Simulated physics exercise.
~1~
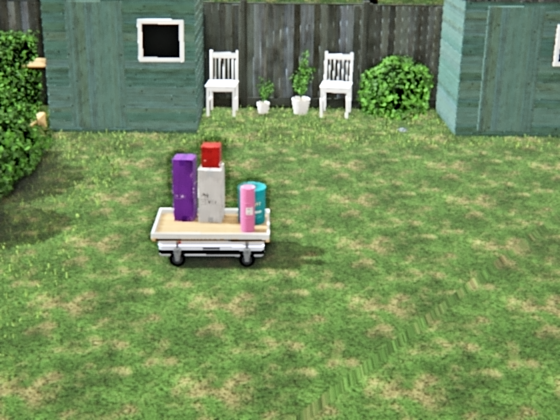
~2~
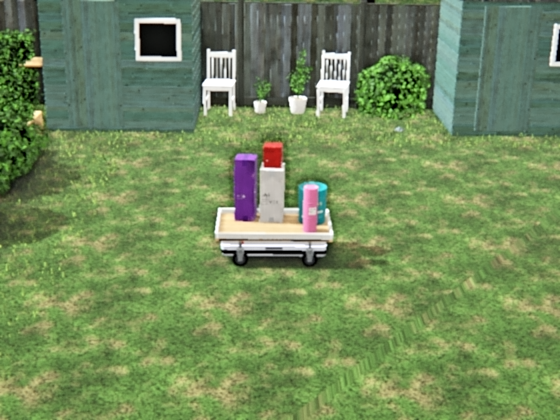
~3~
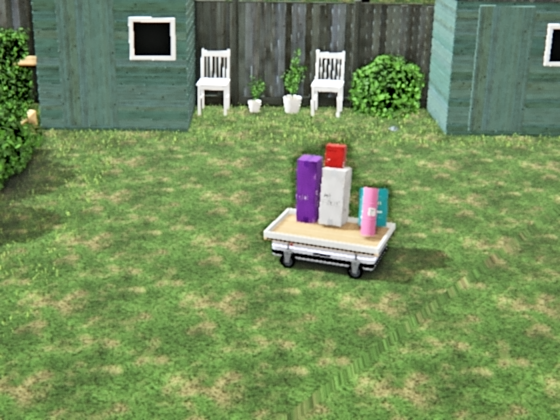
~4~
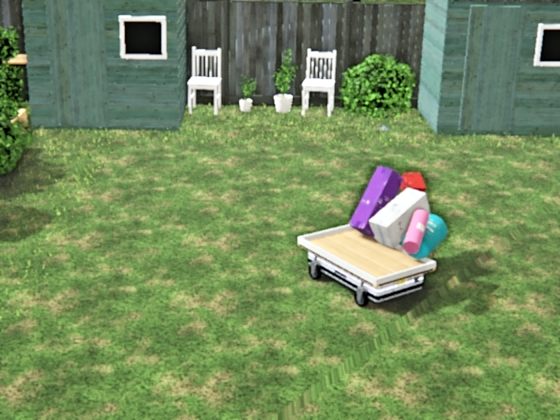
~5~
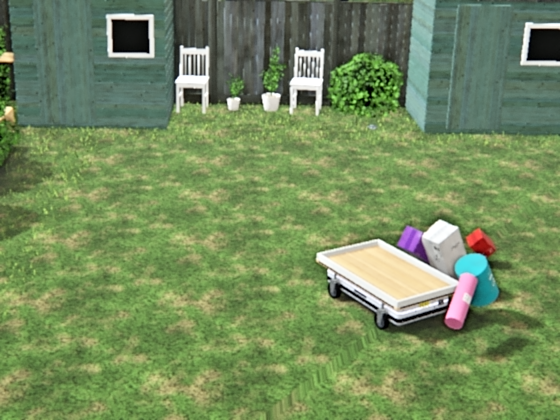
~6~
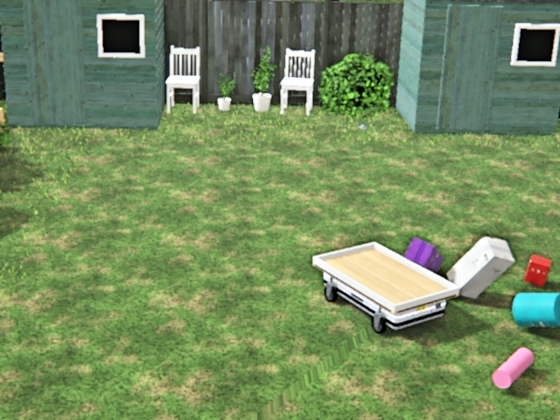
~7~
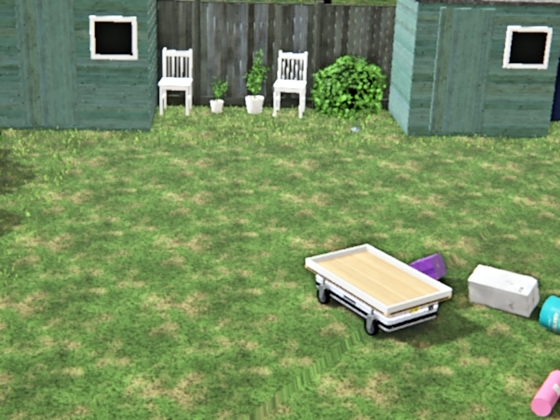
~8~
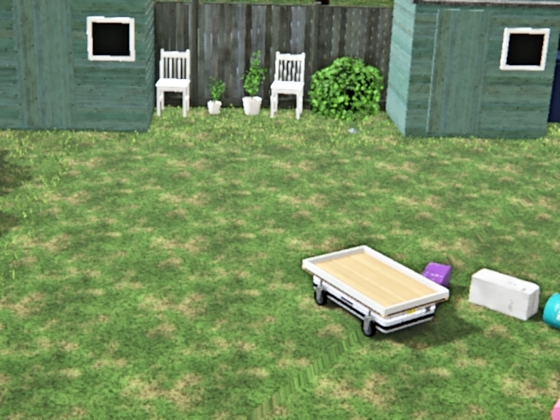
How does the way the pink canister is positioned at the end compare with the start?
At the start the pink canister stands upright on the cart, and at the end it lies on its side on the grass.
